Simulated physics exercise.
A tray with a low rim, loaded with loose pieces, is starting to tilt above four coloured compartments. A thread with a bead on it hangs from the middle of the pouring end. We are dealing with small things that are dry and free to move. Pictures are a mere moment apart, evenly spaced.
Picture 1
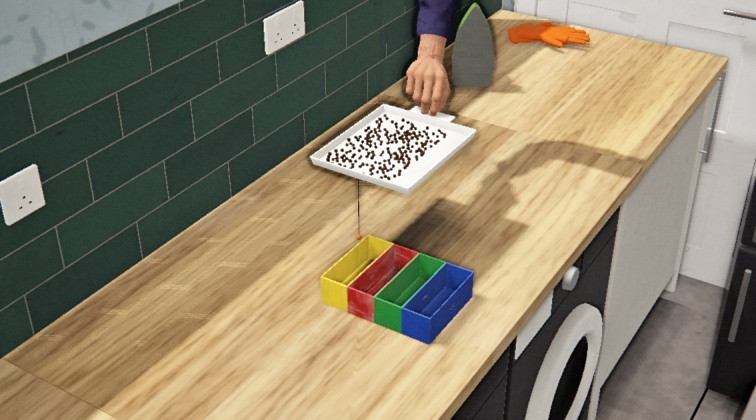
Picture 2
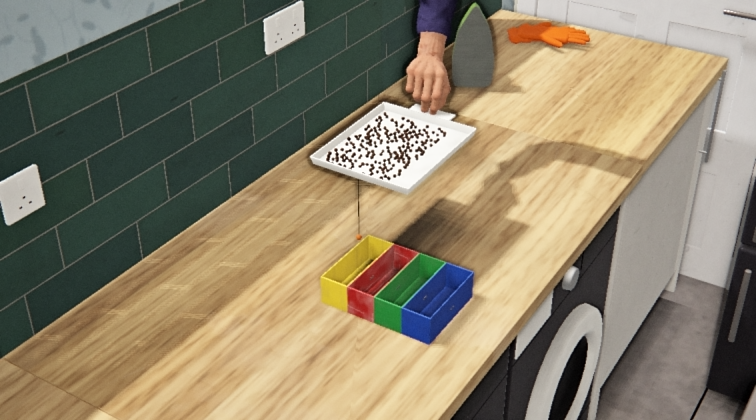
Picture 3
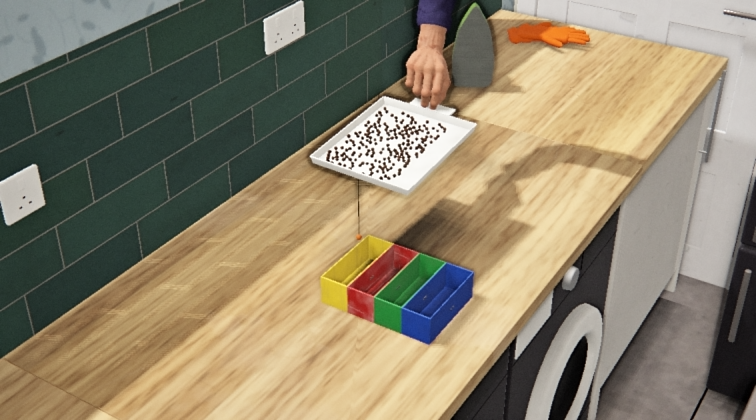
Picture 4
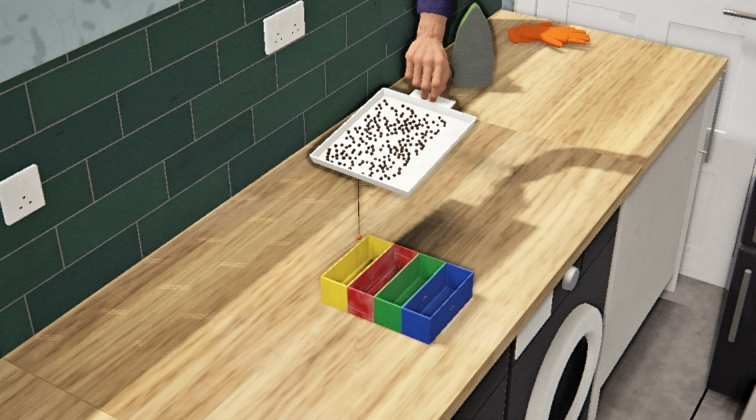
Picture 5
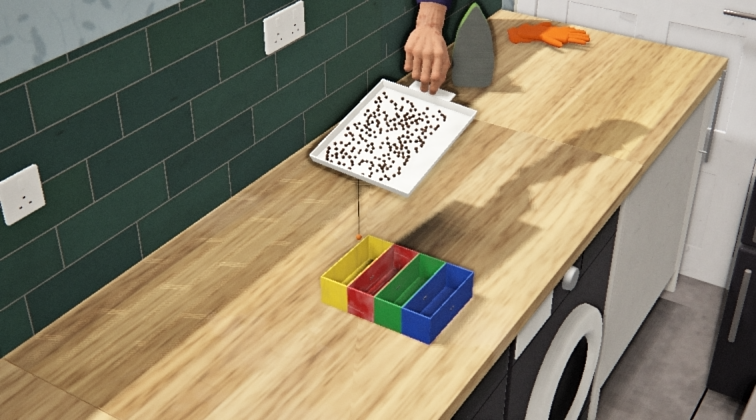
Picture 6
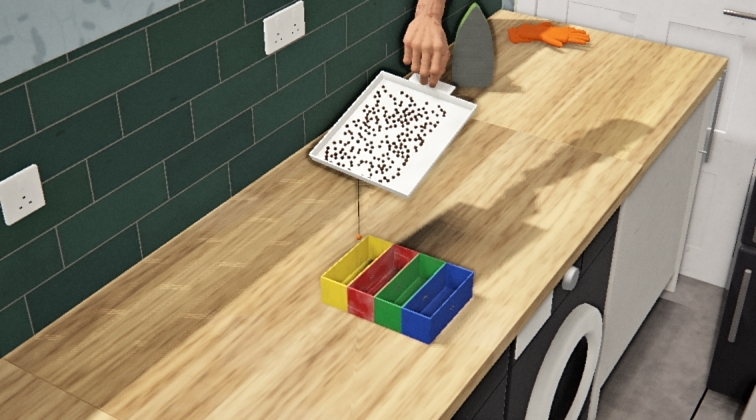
A hand held a white tray of small dark berries above yellow, red, green and blue compartments on a wooden counter, then slowly raised its end, tilting the tray toward the front right corner.
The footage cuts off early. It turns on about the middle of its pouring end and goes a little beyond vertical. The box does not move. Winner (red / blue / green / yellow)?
Red.
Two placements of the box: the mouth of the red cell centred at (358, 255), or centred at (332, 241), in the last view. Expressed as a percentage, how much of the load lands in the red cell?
First placement: 20 per cent; second placement: 0 per cent.
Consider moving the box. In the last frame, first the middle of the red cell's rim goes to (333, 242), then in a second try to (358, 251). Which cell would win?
In turn: That blue cell; the green one.
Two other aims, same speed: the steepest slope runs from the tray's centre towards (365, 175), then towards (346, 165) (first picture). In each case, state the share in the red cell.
The first try gives close to 20 per cent, the second close to 0 per cent.
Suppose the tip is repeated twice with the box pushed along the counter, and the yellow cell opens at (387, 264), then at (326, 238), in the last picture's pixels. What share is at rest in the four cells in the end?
You'd get about 70 per cent first and about 100 per cent second.
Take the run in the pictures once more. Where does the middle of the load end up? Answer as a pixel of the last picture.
Around (378, 291).
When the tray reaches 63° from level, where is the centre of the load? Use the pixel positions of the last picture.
The load's middle is around (382, 182).
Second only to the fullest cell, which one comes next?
I'd say the cell in yellow.
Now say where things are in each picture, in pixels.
The first picture shows corners of the pouring end at (313, 157) and (408, 187), level; middle of the load at (388, 148), allspice berries; bead on its thread at (359, 237); yellow cell at (334, 292); red cell at (361, 302); green cell at (388, 313); blue cell at (416, 324).
The second picture shows corners of the pouring end at (313, 156) and (408, 187), level; middle of the load at (388, 148).
The third picture shows corners of the pouring end at (313, 156) and (407, 188), tipped barely, lowest at the right corner; middle of the load at (388, 145).
The fourth picture shows corners of the pouring end at (313, 155) and (407, 190), tipped a little, lowest at the right corner; middle of the load at (388, 141).
The fifth picture shows corners of the pouring end at (313, 154) and (407, 191), tipped a little, lowest at the right corner; middle of the load at (387, 138).
The sixth picture shows corners of the pouring end at (312, 154) and (407, 193), tipped clearly, lowest at the right corner; middle of the load at (387, 136), about a third on the move; yellow cell at (334, 292); red cell at (361, 302); green cell at (388, 313); blue cell at (416, 324).
Soon, tray tipped steeply; most on the tray; a stray few in the red cell; a stray few in the green cell; a stray few in the yellow cell; a small part falling or outside the box.
A while on, tray tipped past a quarter turn; a small part on the tray; about half in the red cell; about a quarter in the yellow cell; a small part in the green cell; about a quarter falling or outside the box.
Towards the end, tray tipped past a quarter turn; about two thirds in the red cell; about a quarter in the yellow cell; a small part in the green cell; a stray few falling or outside the box.
Finally, tray tipped past a quarter turn; about two thirds in the red cell; about a quarter in the yellow cell; a small part in the green cell; none in the blue cell; a stray few outside the box.
